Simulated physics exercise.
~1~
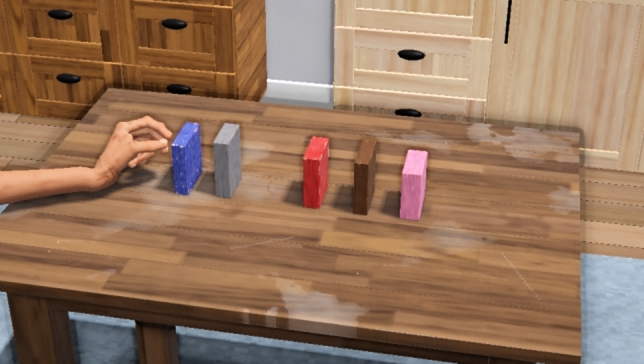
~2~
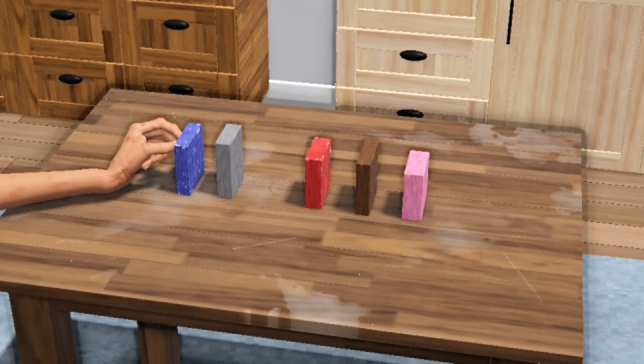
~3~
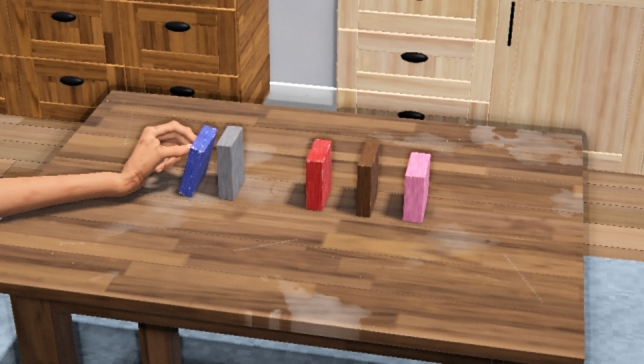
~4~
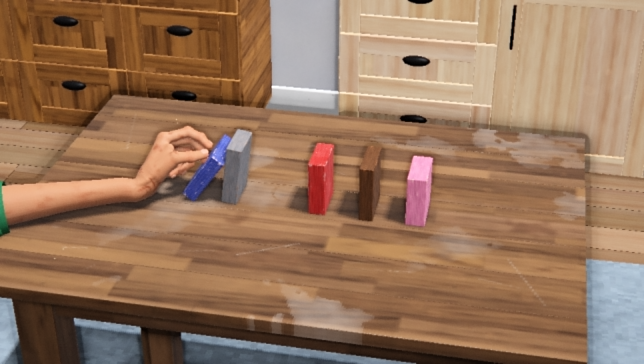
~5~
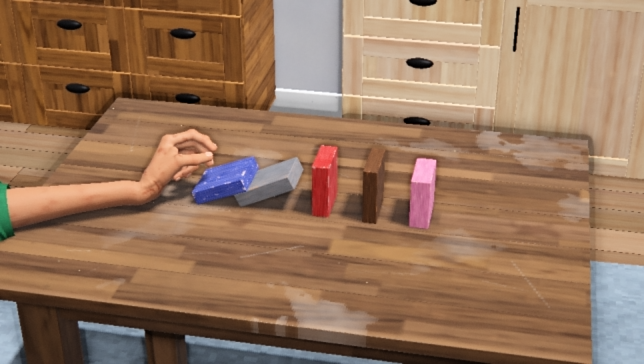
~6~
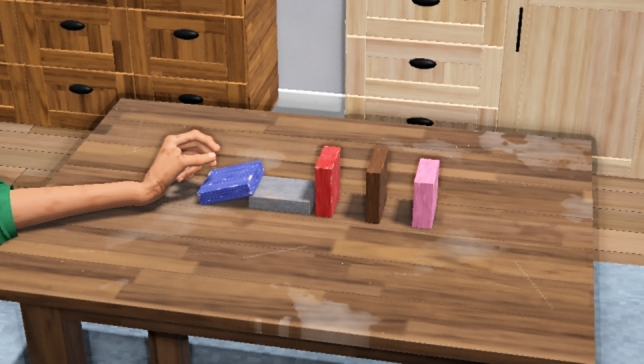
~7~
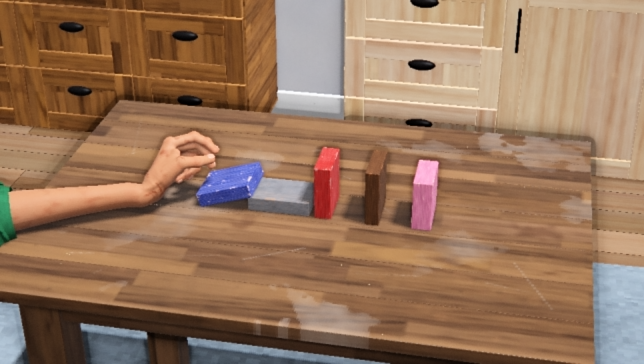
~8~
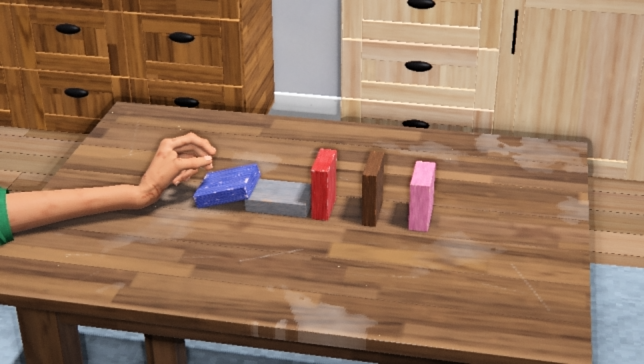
A hand tipping a blue block into a grey one, which falls flat short of toppling the red, brown and pink blocks.
